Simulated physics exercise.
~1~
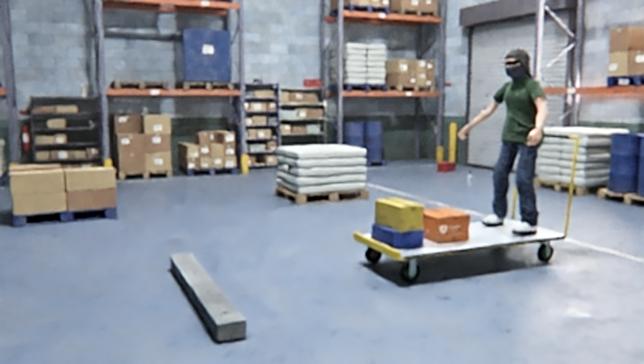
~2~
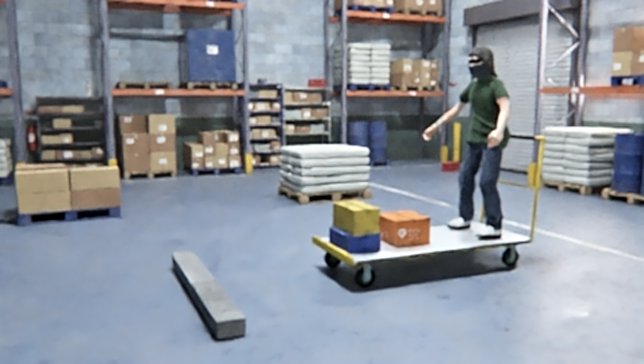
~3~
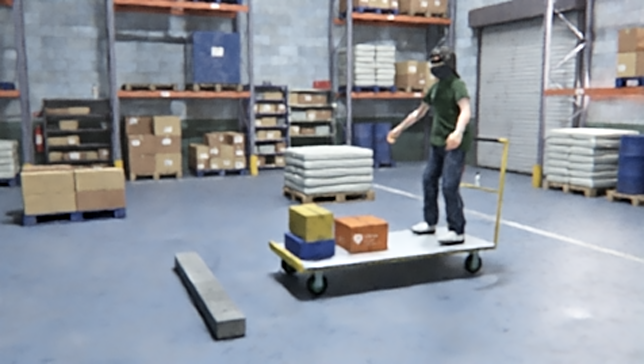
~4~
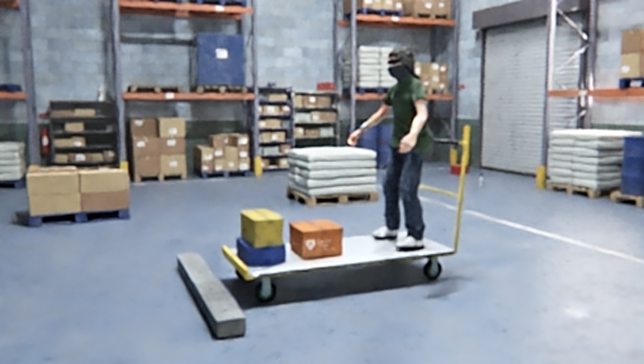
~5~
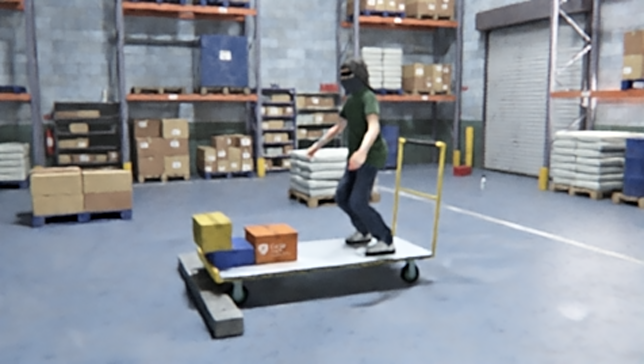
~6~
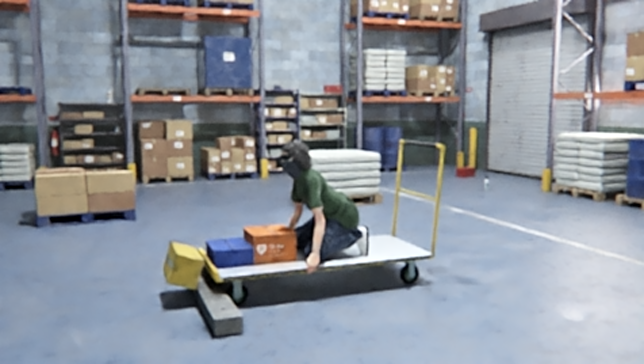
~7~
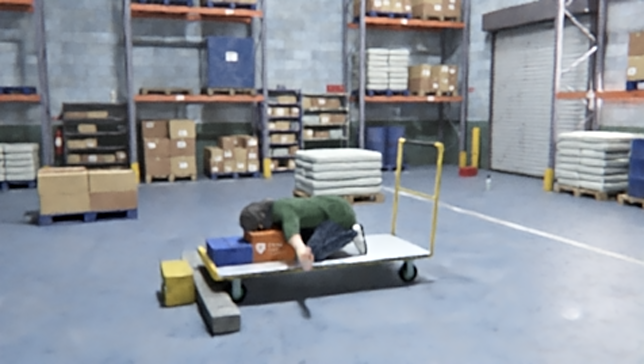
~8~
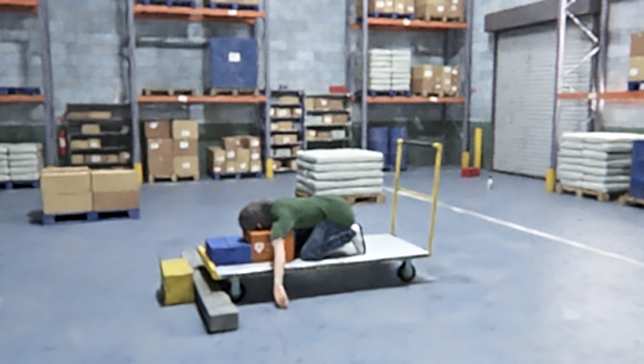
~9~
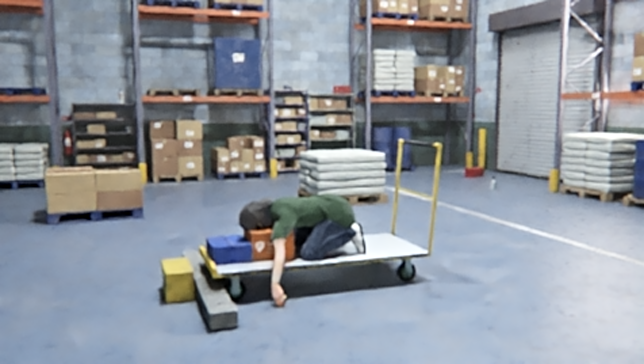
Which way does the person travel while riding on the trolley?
The person travels to the left, carried along on the trolley towards the low kerb.
